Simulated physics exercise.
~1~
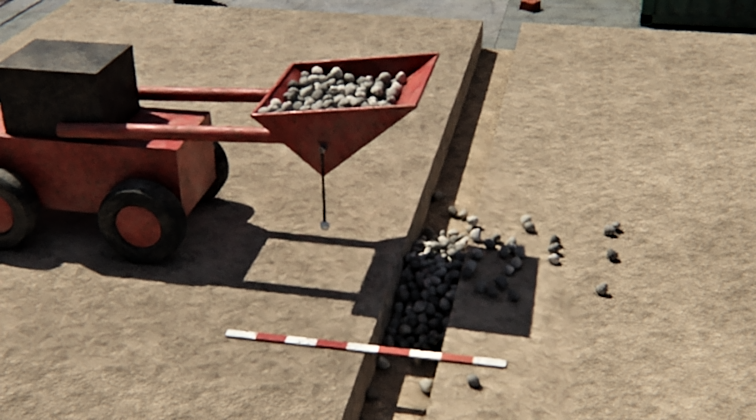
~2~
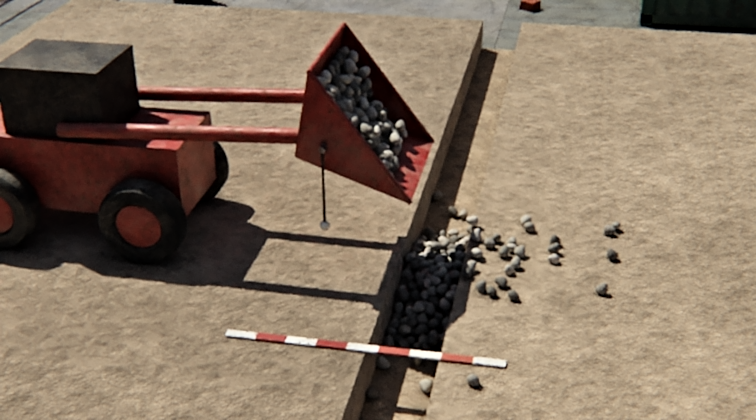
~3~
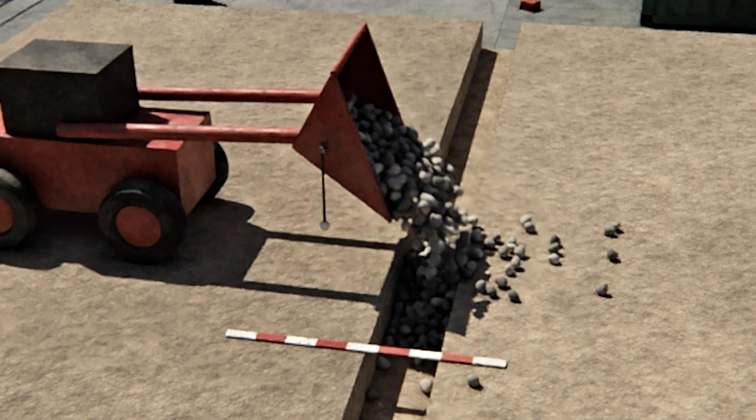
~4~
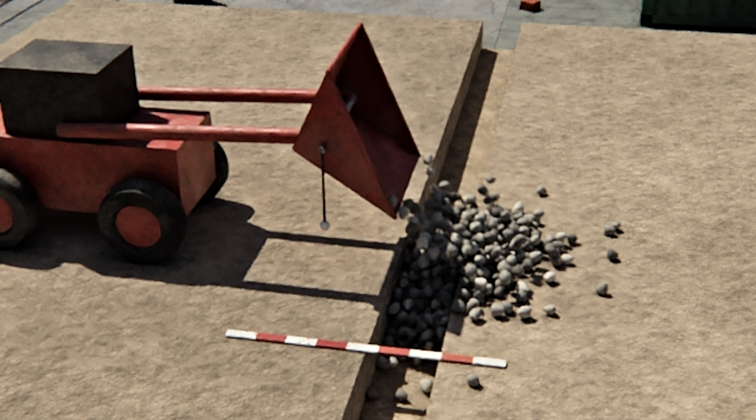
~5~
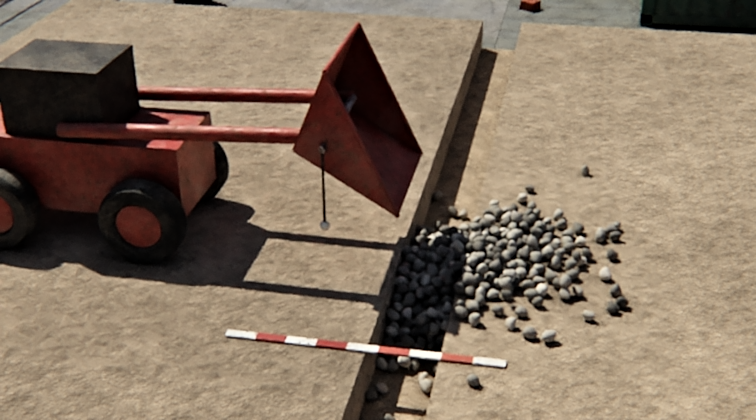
The footage shows a red loader tipping its bucket of grey stones forward over a trench where earlier stones already lie, until the load pours out, partly filling the trench and spreading across the ground on the right, leaving the bucket tilted and empty.
